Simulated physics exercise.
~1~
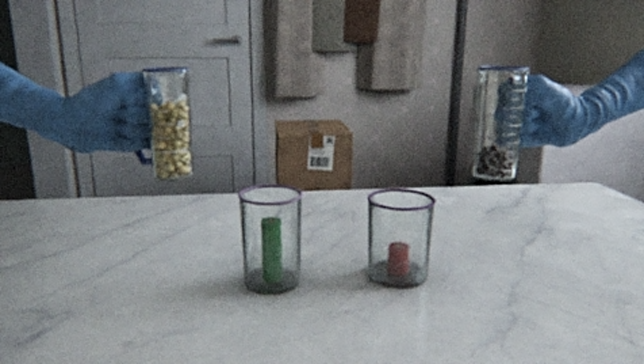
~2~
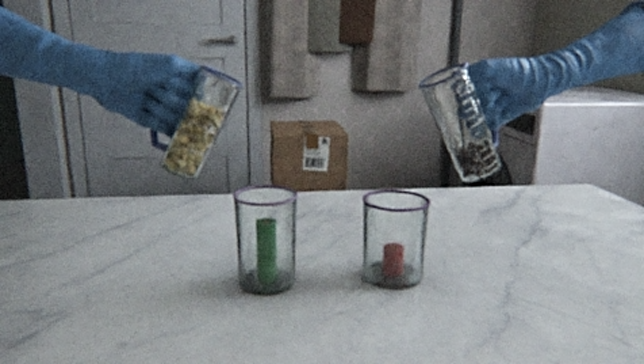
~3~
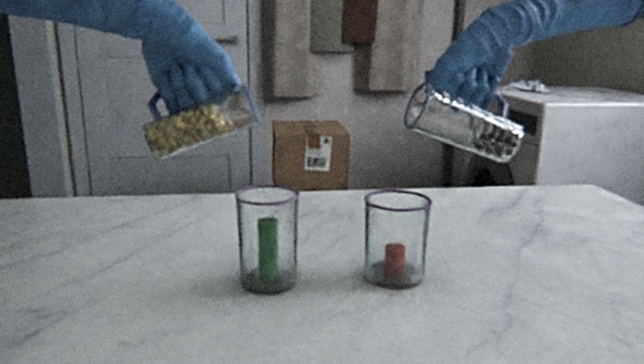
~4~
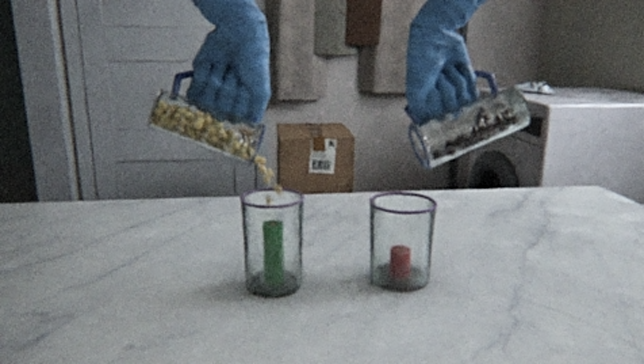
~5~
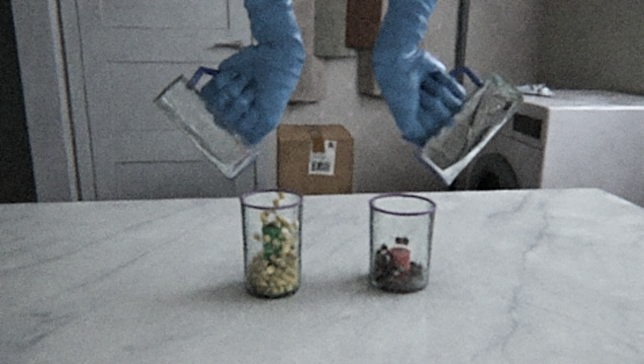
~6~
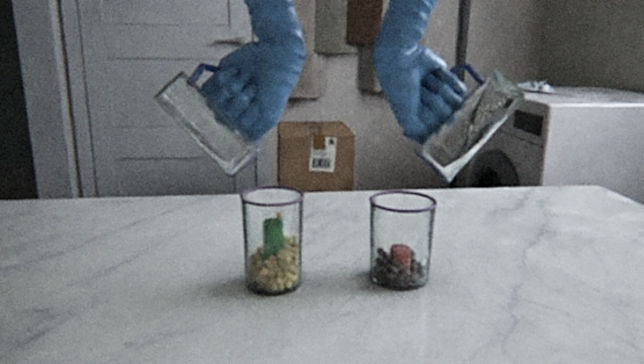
Two blue-gloved hands hold clear cups above a pale marbled table, seen from the front by a slightly swaying camera, with a cardboard box, a door and a white washing machine behind. On the table, a tall green object stands in the left glass and a short red one in the right. The hands move inward and tip the cups, and pale yellowish pieces start falling on the left first. Dark pieces then drop into the right glass as both cups are turned over and emptied. Finally, the green and red tops still stick out above the settled pieces, with nothing spilled.
